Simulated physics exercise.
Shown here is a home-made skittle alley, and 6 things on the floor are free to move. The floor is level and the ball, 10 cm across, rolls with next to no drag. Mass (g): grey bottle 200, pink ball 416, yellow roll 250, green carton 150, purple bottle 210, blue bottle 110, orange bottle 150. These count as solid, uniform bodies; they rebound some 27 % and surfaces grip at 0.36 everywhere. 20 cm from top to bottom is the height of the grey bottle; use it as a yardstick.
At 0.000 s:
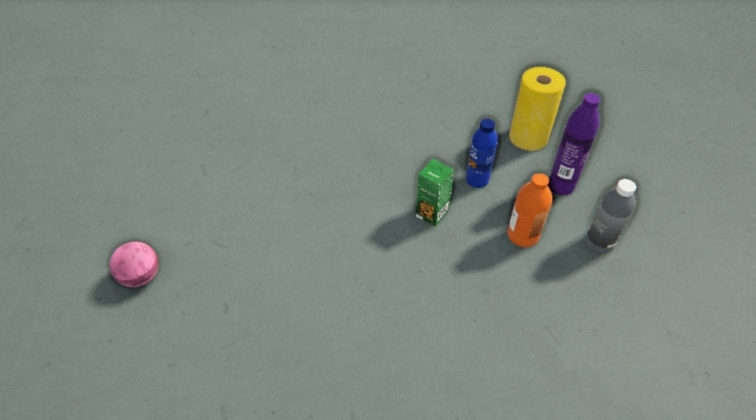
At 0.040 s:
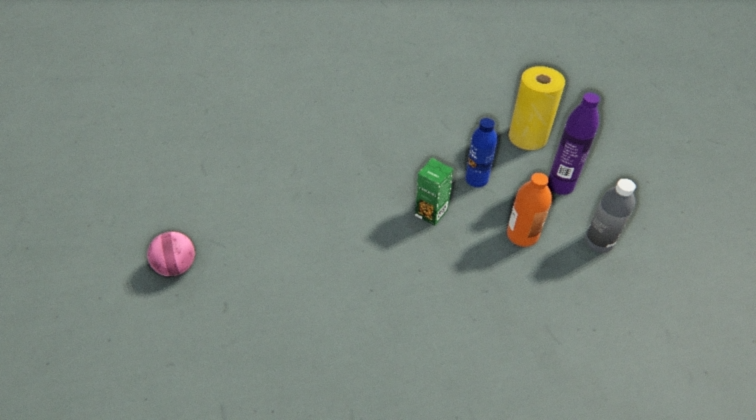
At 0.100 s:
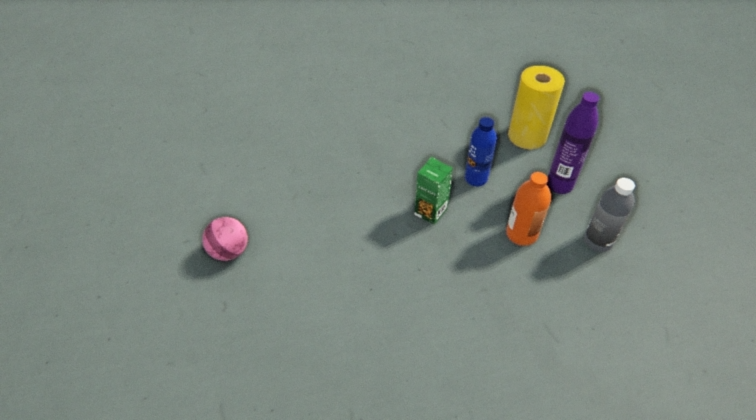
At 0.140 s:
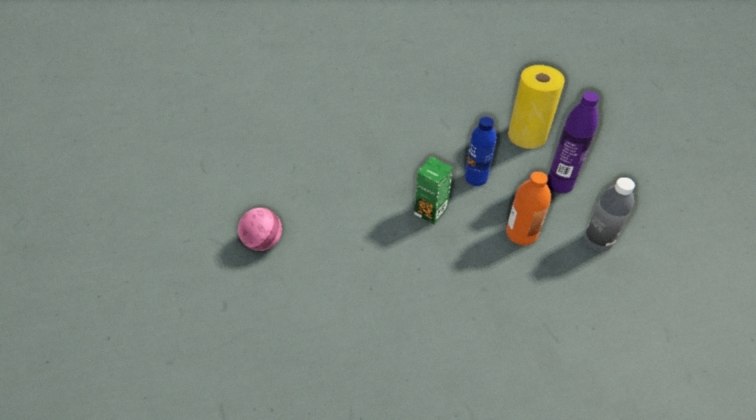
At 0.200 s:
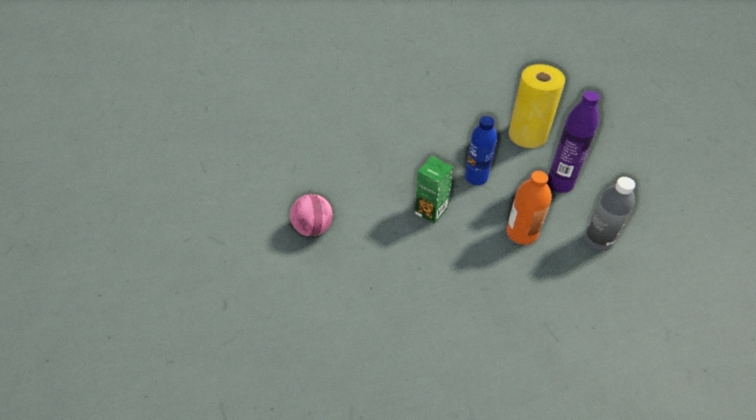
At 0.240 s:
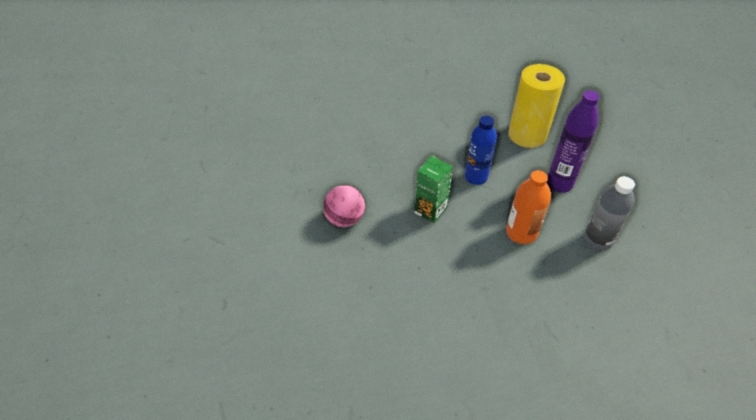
A pink ball rolls steadily across a plain grey-green floor, seen from a high angle by a camera that stays still. It starts alone at the left, while a green carton, a blue bottle, an orange bottle, a yellow roll, a purple bottle and a grey bottle stand clustered at the right. Turning as it goes, the ball moves rightward and slightly up the view, closing most of the gap to the carton, while the standing objects stay in place.
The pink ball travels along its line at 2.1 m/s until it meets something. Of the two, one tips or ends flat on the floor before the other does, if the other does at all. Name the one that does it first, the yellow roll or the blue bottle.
It is the latter of the two.
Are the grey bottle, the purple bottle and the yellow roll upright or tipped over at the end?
Outcome noted - the grey bottle survives without falling, the purple bottle survives without falling, the yellow roll survives without falling.
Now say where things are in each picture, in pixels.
In the first picture, ball has run 0 cm; pink ball (134, 265); yellow roll (536, 110); blue bottle (482, 153).
In the second picture, ball has run 8 cm; pink ball (171, 254); purple bottle (575, 145).
In the third picture, ball has run 21 cm; pink ball (225, 239); grey bottle (611, 214).
In the fourth picture, ball has run 29 cm; pink ball (260, 229); purple bottle (574, 144).
In the fifth picture, ball has run 42 cm; pink ball (311, 215); grey bottle (612, 213).
In the sixth picture, ball has run 50 cm; pink ball (344, 206); yellow roll (535, 107); blue bottle (481, 150).
Around 0.64 s, ball has run 103 cm; pink ball near (519, 137); blue bottle at 8° to upright near (585, 124); yellow roll at 5° to upright near (544, 99); green carton at 18° to upright.
Around 1.44 s, ball has run 132 cm; pink ball near (614, 116); blue bottle on its side near (649, 137); yellow roll shifted 13 cm near (563, 86); green carton at 72° to upright.
Finally (3.8 s), on their side or leaning hard on the floor, green carton, blue bottle and orange bottle; not toppled but over 8 cm from the start, yellow roll; the other 2 still in place (within 8 cm). Final places as that camera would see them, yellow roll near (563, 86), blue bottle near (662, 148). Yellow roll was never lost; blue bottle went at 0.74 s.
